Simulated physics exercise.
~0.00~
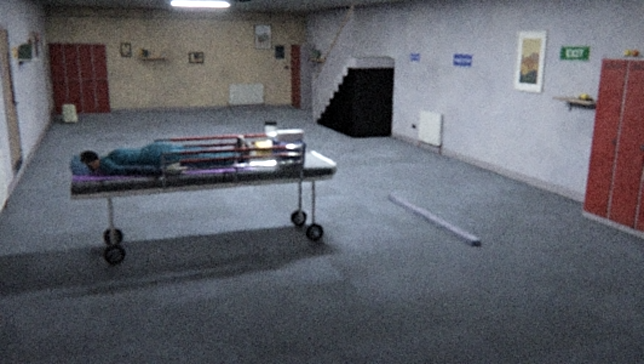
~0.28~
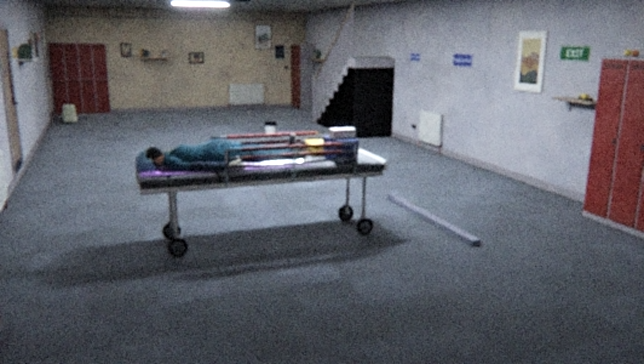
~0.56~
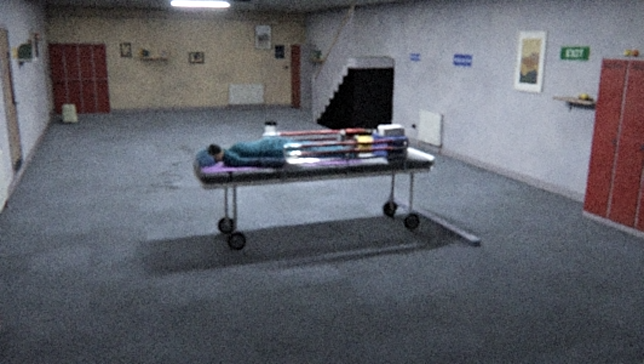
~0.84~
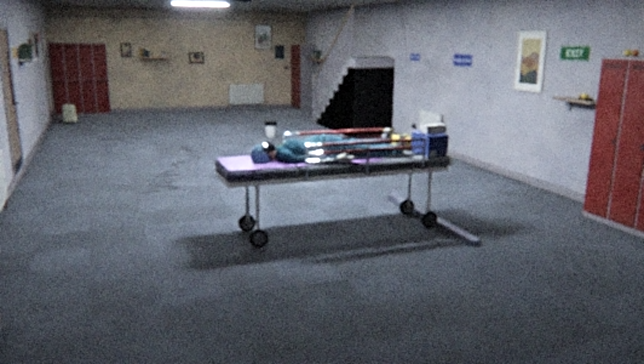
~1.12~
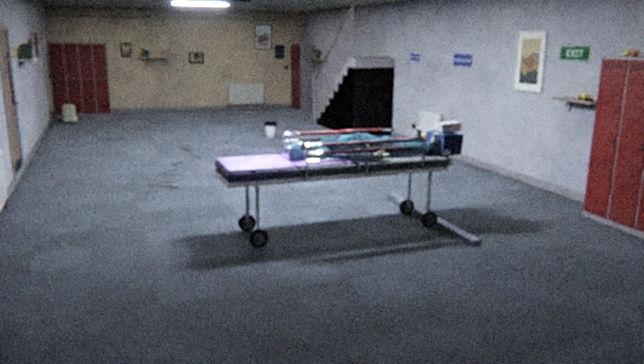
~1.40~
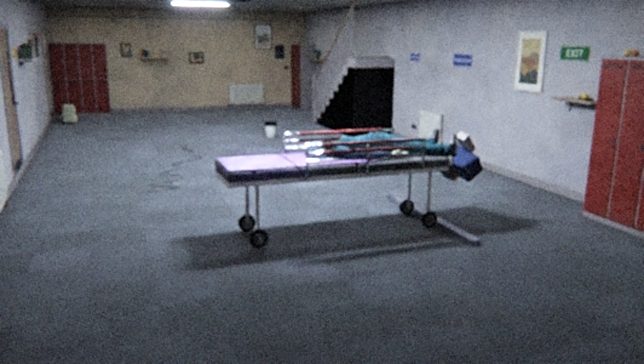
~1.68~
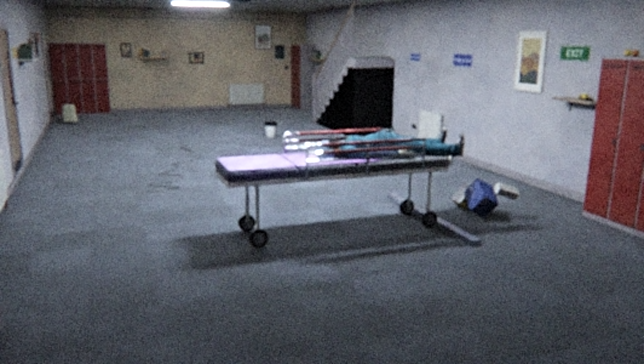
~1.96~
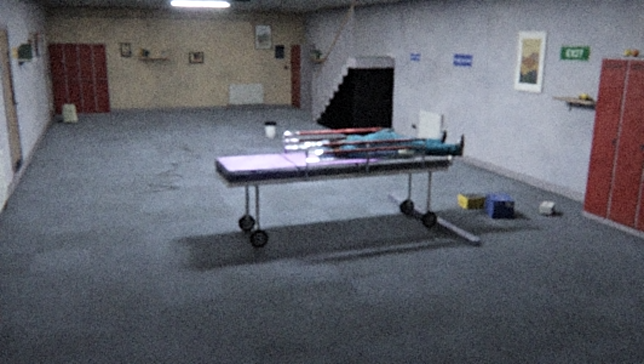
A trolley rolls right and stops dead; the person slides on and three items fall off.
